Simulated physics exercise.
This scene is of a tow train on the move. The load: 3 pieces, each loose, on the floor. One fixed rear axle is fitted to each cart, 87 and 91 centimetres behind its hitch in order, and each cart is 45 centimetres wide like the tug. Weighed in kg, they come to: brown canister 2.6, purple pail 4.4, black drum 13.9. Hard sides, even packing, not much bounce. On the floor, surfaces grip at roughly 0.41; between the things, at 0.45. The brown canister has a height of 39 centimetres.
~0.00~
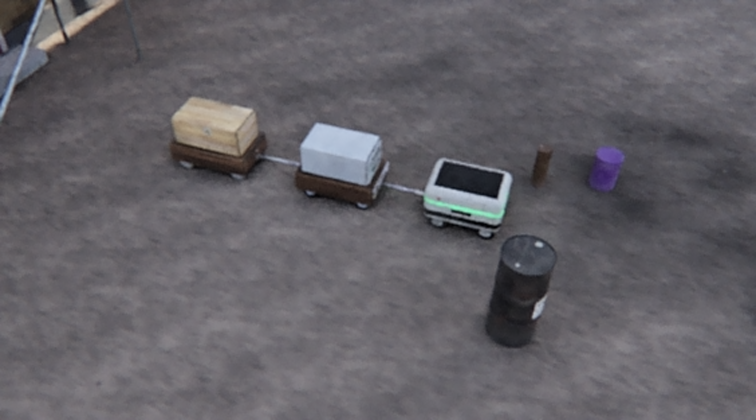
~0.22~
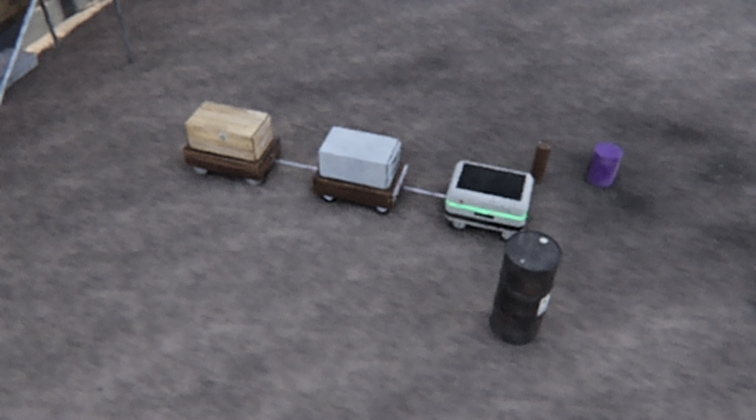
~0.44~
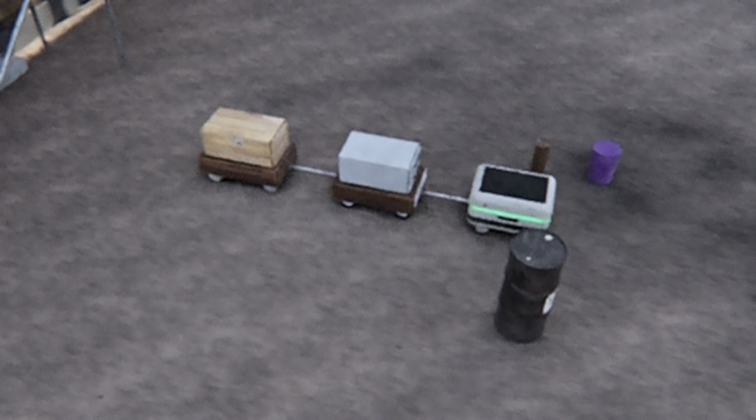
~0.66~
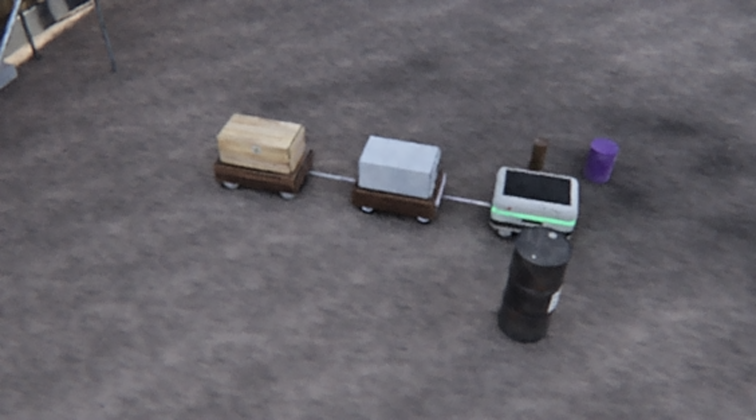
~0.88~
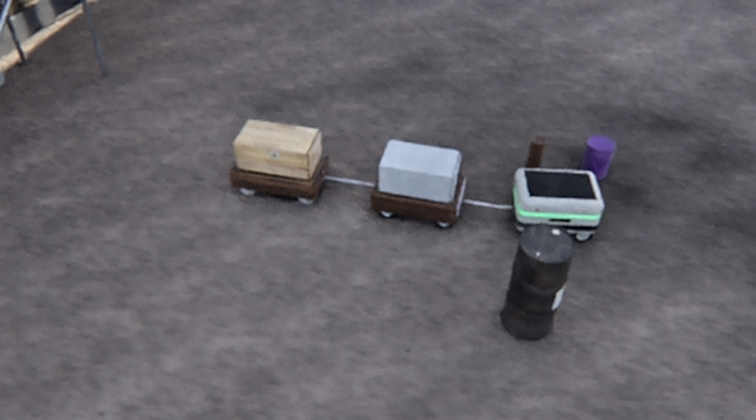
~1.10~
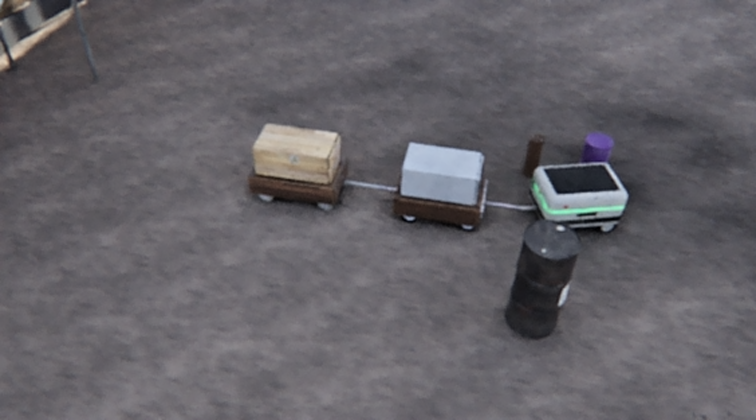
We see a small white tug with a green light strip pulling two linked carts, one with a grey block and one with a wooden crate, rightward across dark ground, passing between a black drum and a brown canister.
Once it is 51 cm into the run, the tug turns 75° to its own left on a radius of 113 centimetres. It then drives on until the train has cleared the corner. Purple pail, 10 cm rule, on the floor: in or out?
It is gone from its start.
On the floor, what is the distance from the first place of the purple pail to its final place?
Some 264 cm.
After 2.20 s, tug has run 176 cm.
After 3.60 s, tug has run 288 cm; purple pail slid 64 cm near (621, 123).
After 4.50 s, tug has run 360 cm; purple pail slid 132 cm near (644, 93); brown canister slid 13 cm.
After 5.50 s, tug has run 440 cm; purple pail slid 211 cm near (662, 61); brown canister slid 14 cm.
At rest (6.7 s), not toppled but over 10 cm from the start, brown canister and purple pail; black drum in place, give or take 10 cm. Seen from the same camera at the end, purple pail near (671, 41).
